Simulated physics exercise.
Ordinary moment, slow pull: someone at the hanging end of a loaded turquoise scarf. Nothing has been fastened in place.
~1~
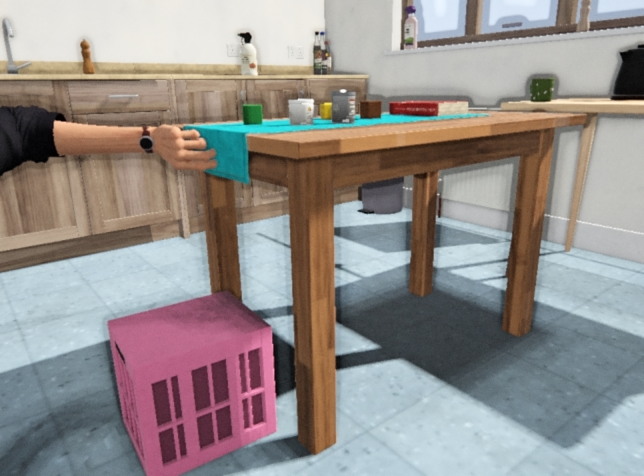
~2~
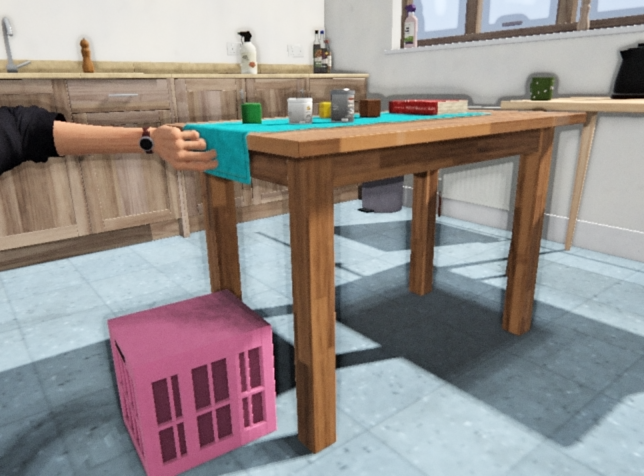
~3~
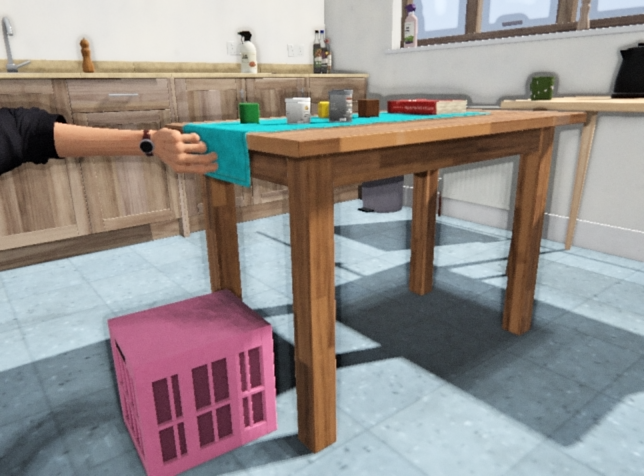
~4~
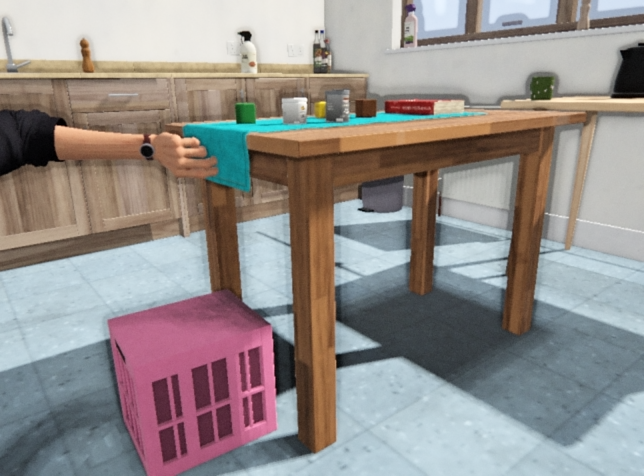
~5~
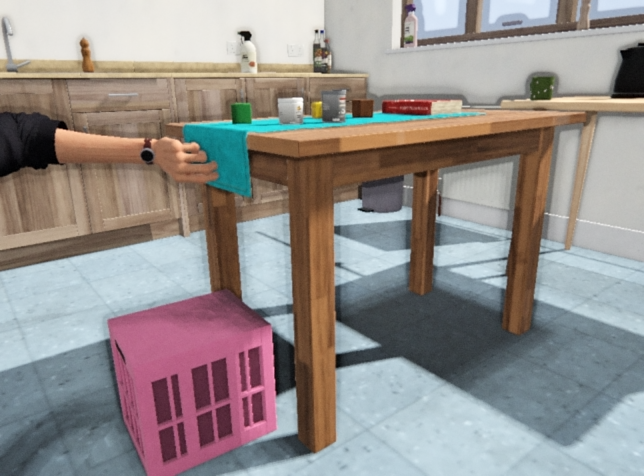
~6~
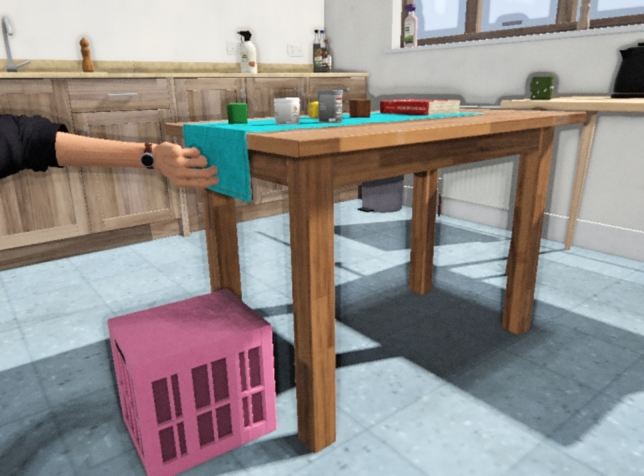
A hand reaching in from the left slowly pulls the hanging end of a turquoise scarf at the near end of a wooden table, in a kitchen seen from a low, steady view. On the scarf stand a green cube, white pot, yellow cube, grey can and brown cube, near a red box, with a pink crate below. The hem lowers slightly as the objects slide a little leftward together.
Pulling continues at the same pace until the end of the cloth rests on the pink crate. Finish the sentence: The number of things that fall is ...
The number of things that fall is three.
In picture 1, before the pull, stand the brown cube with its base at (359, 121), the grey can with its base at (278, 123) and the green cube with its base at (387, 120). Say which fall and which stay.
You'd see the brown cube hang on, the grey can go down and the green cube hang on.
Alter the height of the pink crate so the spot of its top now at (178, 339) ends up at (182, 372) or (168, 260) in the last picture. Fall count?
Counts: 4 / 1.
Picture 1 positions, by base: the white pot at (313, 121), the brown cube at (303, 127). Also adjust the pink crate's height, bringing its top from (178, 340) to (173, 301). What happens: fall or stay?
The white pot stays aboard; the brown cube is lost.
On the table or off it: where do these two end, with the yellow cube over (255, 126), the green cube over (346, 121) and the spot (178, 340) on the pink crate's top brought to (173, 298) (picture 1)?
Yellow cube is gone, green cube stays.
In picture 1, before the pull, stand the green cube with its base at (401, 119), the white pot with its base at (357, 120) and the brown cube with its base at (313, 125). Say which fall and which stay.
Note - green cube retained, white pot retained, brown cube lost.
Early on, hem near (219, 245); green cube gone.
Midway, hem near (221, 293); green cube and white pot gone.
Near the end, hem on the crate; green cube, white pot and grey can gone.
Finally, hem on the crate; green cube, white pot and grey can gone. The answer is three.
